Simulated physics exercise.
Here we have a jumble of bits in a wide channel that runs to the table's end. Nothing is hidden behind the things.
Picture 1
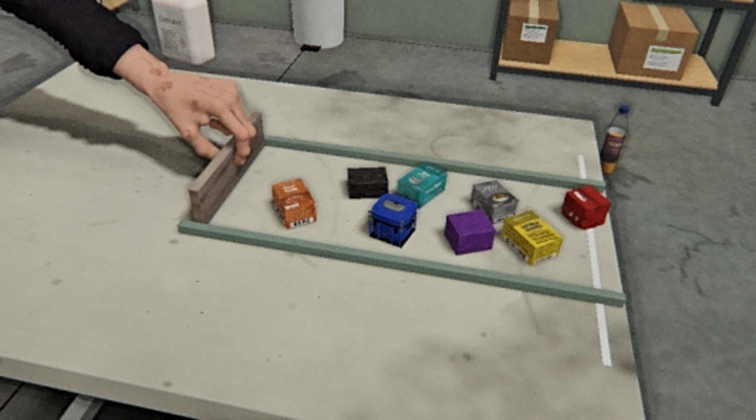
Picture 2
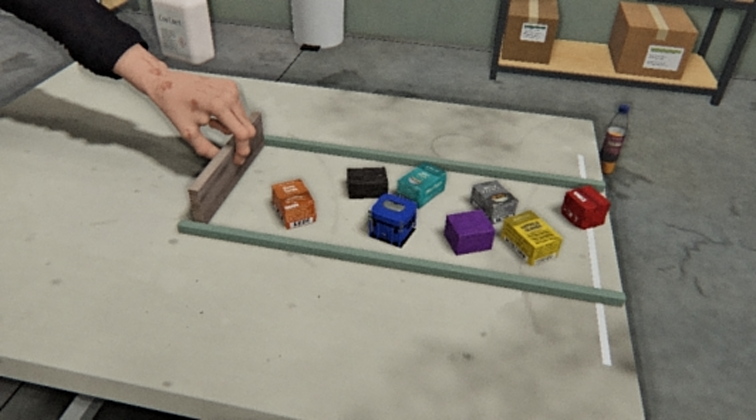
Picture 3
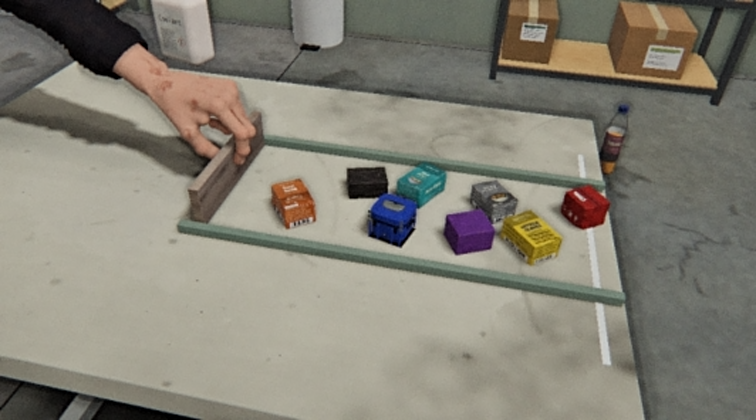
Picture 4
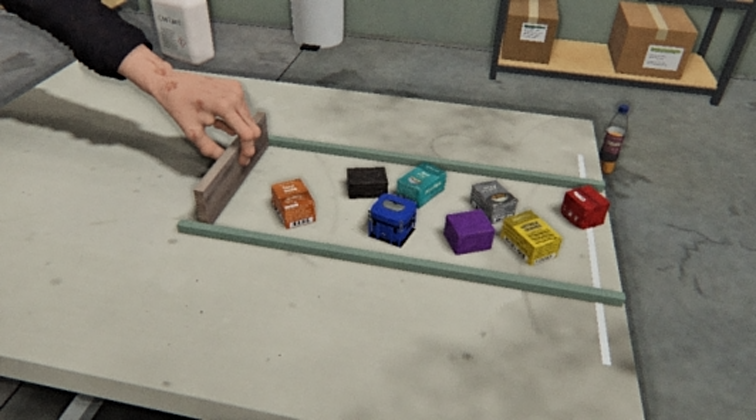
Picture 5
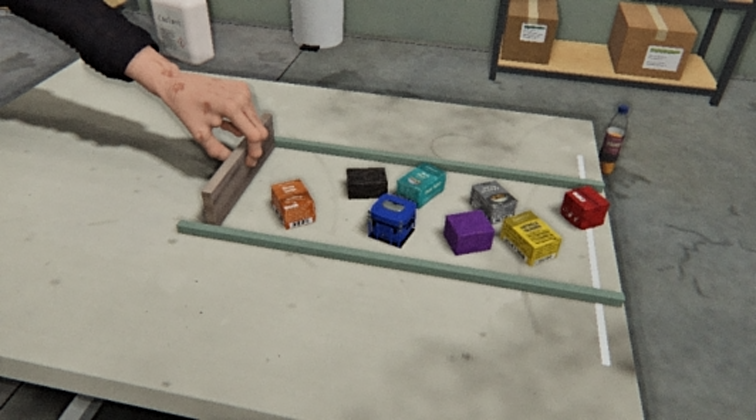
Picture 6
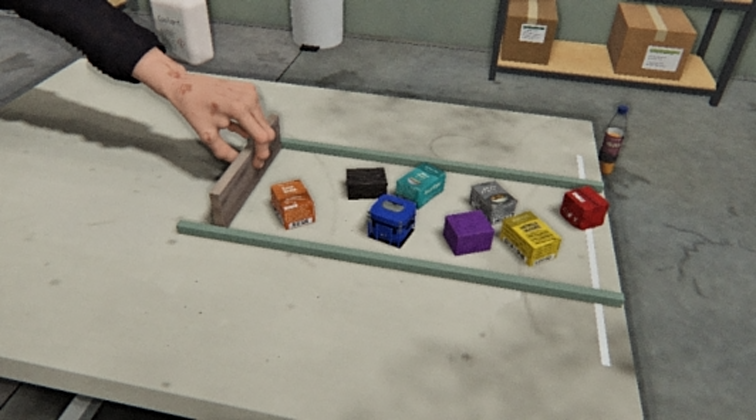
A hand in a dark sleeve grips a wooden board at the left of a pale table, seen from above at an angle in a room with shelved cartons. Between two green rails sit orange, black, blue, turquoise, purple, grey and yellow boxes, with a red one near white tape at right. The hand slides the board slightly right toward the orange box; everything else and the camera stay still.
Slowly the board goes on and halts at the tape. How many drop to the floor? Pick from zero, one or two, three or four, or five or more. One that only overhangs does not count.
In the end the number that fall off is five or more.
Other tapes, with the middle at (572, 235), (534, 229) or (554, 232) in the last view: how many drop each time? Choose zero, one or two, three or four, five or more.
In that order: More than four; 3 or 4; 3 or 4.
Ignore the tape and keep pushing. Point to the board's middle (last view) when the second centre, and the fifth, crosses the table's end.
At (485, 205) for the second, at (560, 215) for the fifth.
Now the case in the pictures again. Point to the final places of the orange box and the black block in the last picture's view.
Near (614, 261) and (612, 223).
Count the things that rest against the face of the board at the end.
That makes 2.
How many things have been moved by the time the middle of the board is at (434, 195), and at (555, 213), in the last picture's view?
By then 7, and 8.
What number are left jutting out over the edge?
It comes to 2.
A little later, none off yet; red box at rest near (584, 208); yellow box at rest near (530, 238); grey box at rest near (493, 202).
Next, none off yet; red box shifted a little near (603, 210); yellow box shifted about its own width near (609, 247); grey box shifted well along near (571, 211).
When it is over, the number that fall off is five or more; down, blue case, turquoise box, purple block, grey box, yellow box and red box.
